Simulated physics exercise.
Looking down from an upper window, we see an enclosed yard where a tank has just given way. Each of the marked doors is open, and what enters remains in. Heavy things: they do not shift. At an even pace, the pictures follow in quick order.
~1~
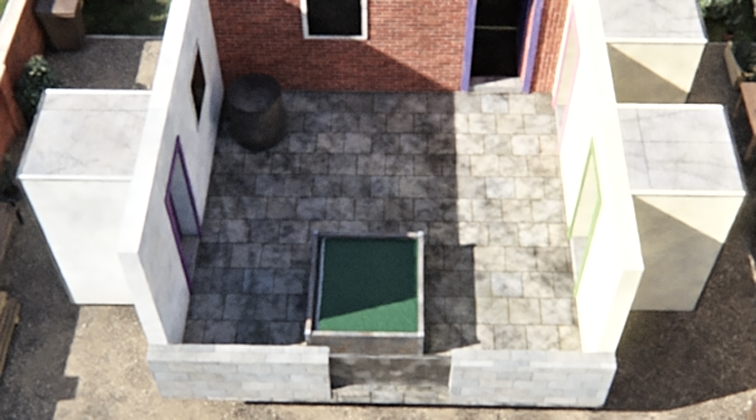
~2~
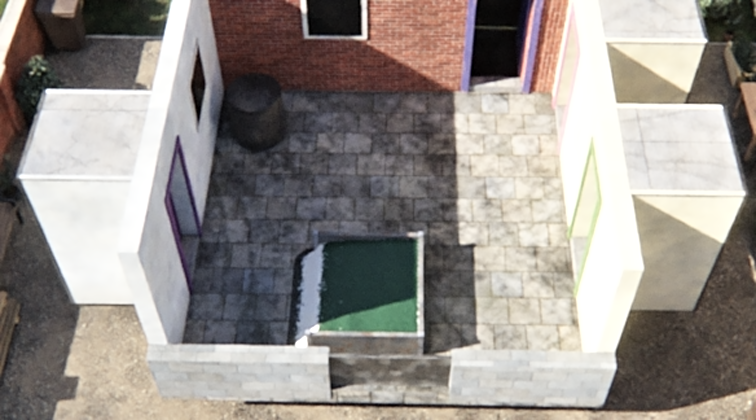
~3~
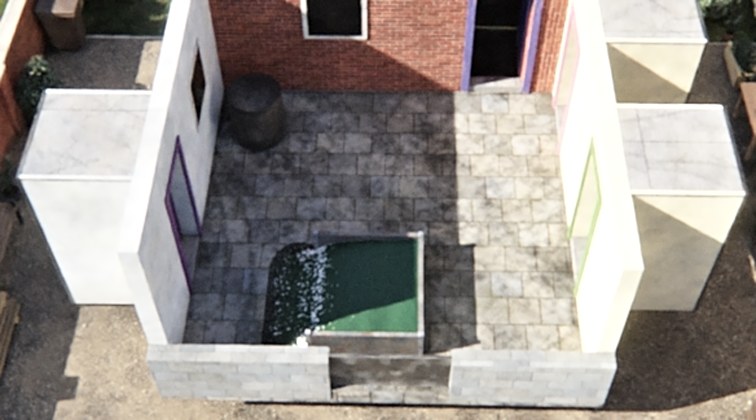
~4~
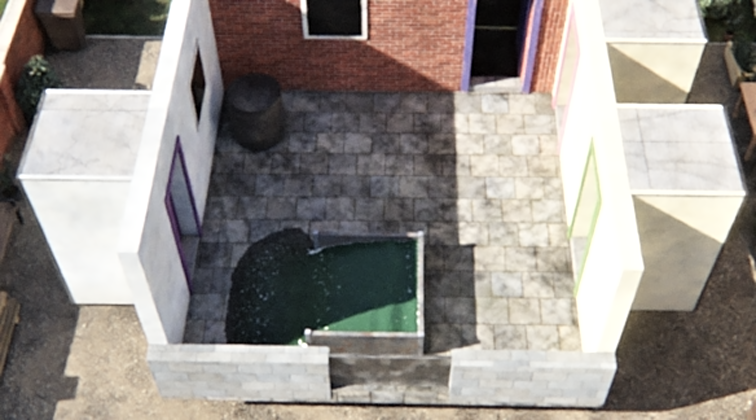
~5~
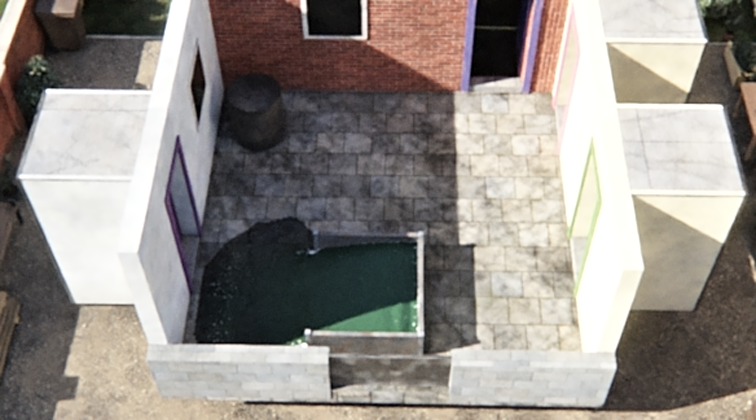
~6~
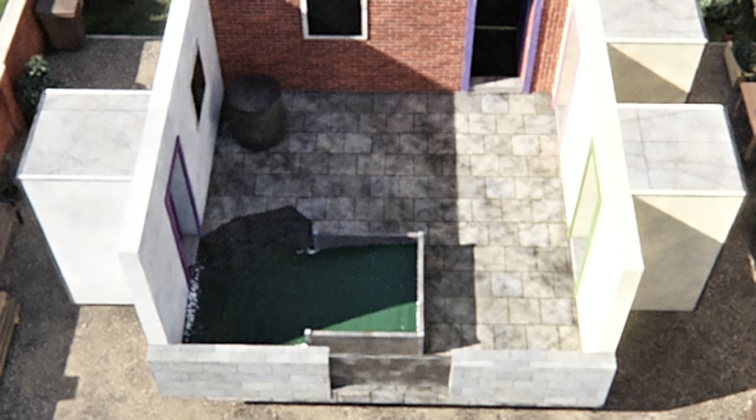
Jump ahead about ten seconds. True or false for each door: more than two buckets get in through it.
The pink door: False; the green door: False; the blue door: False; the purple door: True.
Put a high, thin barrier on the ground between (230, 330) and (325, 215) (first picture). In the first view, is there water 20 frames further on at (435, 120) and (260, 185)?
Not wet, soaked.
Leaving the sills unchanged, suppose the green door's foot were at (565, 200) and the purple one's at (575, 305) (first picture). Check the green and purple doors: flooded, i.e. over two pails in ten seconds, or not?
Green: Falls short. Purple: Falls short.
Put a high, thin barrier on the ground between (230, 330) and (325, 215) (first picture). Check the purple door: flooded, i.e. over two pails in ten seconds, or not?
In the end the purple door falls below the limit.
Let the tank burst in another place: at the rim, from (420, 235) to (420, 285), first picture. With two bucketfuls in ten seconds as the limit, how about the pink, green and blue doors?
Result: Pink keeps within bounds, green gets too much, blue keeps within bounds.
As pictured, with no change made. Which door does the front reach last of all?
It's the door marked pink.
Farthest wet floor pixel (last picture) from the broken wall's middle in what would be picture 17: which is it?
Somewhere around (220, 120).
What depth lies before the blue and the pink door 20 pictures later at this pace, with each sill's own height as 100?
Respectively about 0 and 0 per cent.
A moment on, water covers 20 % of the floor; the pink door not reached, the green door not reached, the blue door not reached, the purple door over two buckets in.
Next, water covers 20 % of the floor; the pink door not reached, the green door not reached, the blue door not reached, the purple door far over two buckets in.
Then, water covers 35 % of the floor; the pink door not reached, the green door not reached, the blue door not reached, the purple door far over two buckets in.
Later, water covers 55 % of the floor; the pink door not reached, the green door wet at the sill, nothing in, the blue door wet at the sill, nothing in, the purple door far over two buckets in.
In the end, water covers 85 % of the floor; the pink door wet at the sill, nothing in, the green door wet at the sill, nothing in, the blue door wet at the sill, nothing in, the purple door far over two buckets in.
